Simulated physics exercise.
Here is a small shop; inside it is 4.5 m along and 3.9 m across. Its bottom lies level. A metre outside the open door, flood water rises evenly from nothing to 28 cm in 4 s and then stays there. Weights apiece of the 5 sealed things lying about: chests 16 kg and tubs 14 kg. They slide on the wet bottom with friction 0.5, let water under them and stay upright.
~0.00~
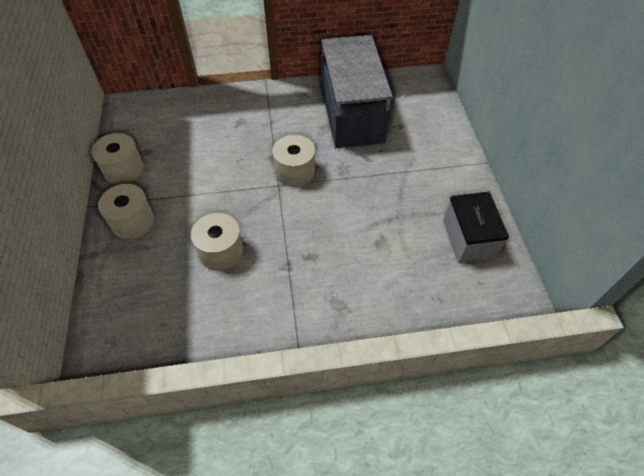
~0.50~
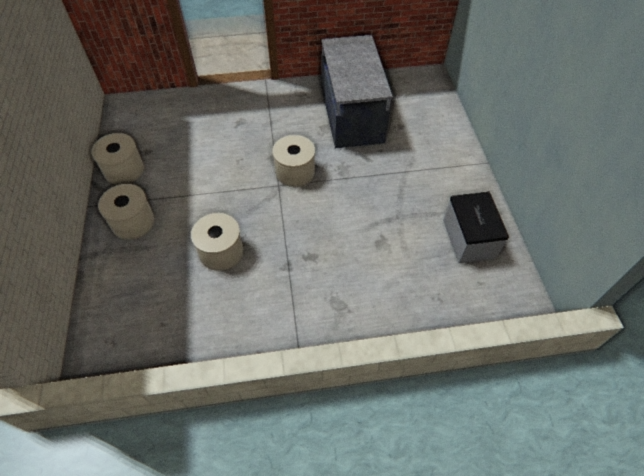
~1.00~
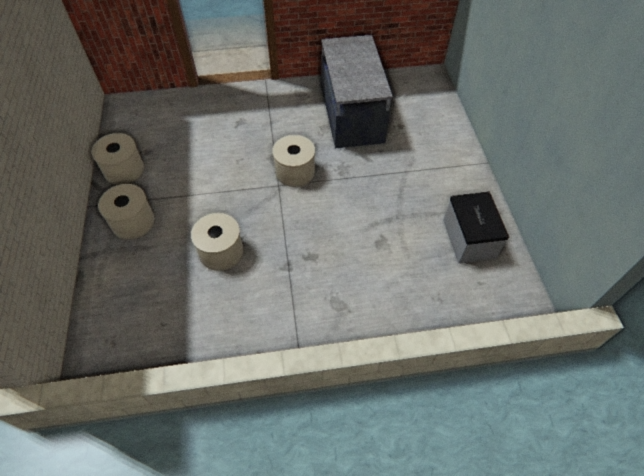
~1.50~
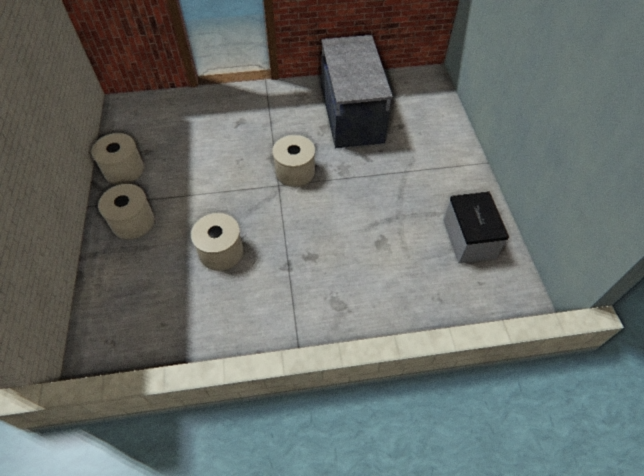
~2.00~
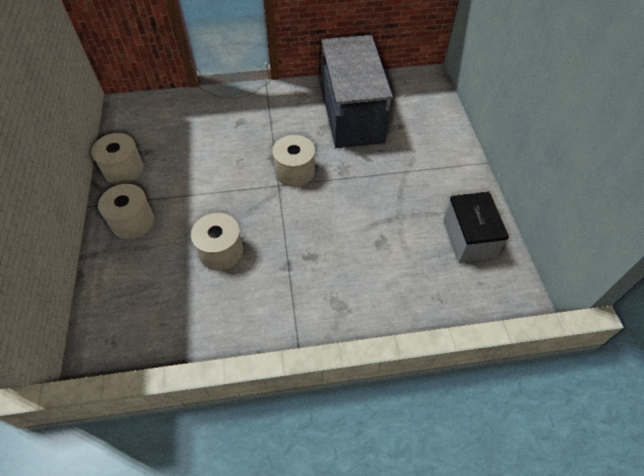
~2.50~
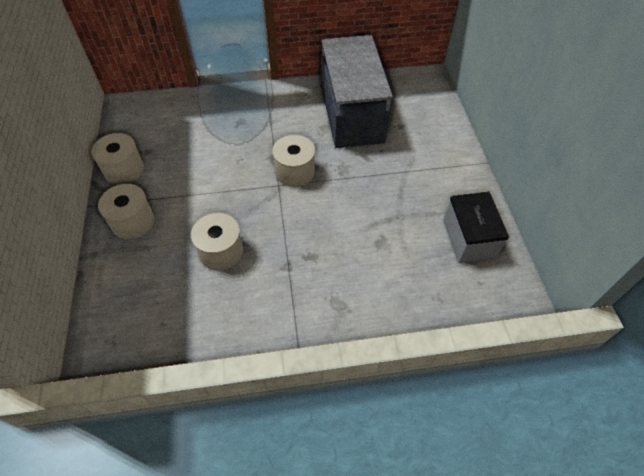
In a small shop with a grey floor, pale tubs and dark box-like chests stand still while rippling water outside turns from pale green to deeper blue. The water covers the pale paving beyond the open doorway, then a thin, clear sheet slips through onto the floor just inside.
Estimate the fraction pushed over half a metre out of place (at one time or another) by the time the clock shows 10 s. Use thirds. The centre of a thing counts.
Share: Two thirds or more.
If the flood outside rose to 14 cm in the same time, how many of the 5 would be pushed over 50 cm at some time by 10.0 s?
Then 0.
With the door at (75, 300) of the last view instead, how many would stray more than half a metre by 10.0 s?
Then 2.
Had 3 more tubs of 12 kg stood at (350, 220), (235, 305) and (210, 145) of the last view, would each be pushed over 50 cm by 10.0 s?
In turn: Past it, more, more.
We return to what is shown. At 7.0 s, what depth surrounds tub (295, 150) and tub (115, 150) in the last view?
Roughly 5 and 8 cm.
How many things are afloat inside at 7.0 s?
1 of them.
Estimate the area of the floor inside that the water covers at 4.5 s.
Some 8.0 m2.
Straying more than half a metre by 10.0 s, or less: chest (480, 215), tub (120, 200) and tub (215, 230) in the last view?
In that order: Past it, more, over.
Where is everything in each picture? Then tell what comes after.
In the first picture, a chest at (479, 216) rests on the ground; a tub at (215, 232), on the bottom; water covers 0.0 m2; 0 of 5 have shifted.
In the second picture, a chest at (479, 216) rests on the ground; a tub at (215, 232) rests on the ground; 0.0 m2 under water; 0 of 5 have shifted.
In the third picture, a chest at (479, 216), on the bottom; a tub at (215, 232) rests on the ground; 0.0 m2 under water; 0 of 5 have shifted.
In the fourth picture, a chest at (479, 216), on the bottom; a tub at (215, 232), on the bottom; water covers 0.0 m2; 0 of 5 have shifted.
In the fifth picture, a chest at (479, 216) rests on the ground; a tub at (215, 232) rests on the ground; water covers 0.2 m2; 0 of 5 have shifted.
In the sixth picture, a chest at (479, 216), on the bottom; a tub at (215, 232) rests on the ground; water covers 0.8 m2; 0 of 5 have shifted.
After 3.5 s 0 of 5 are over 50 cm from their spots; 0 afloat.
After 4.5 s 0 of 5 are over 50 cm from their spots; 0 afloat.
After 7.0 s 2 of 5 are over 50 cm from their spots; 1 afloat.
After 10.0 s 4 of 5 are over 50 cm from their spots, and 4 have been at some point; 4 afloat.
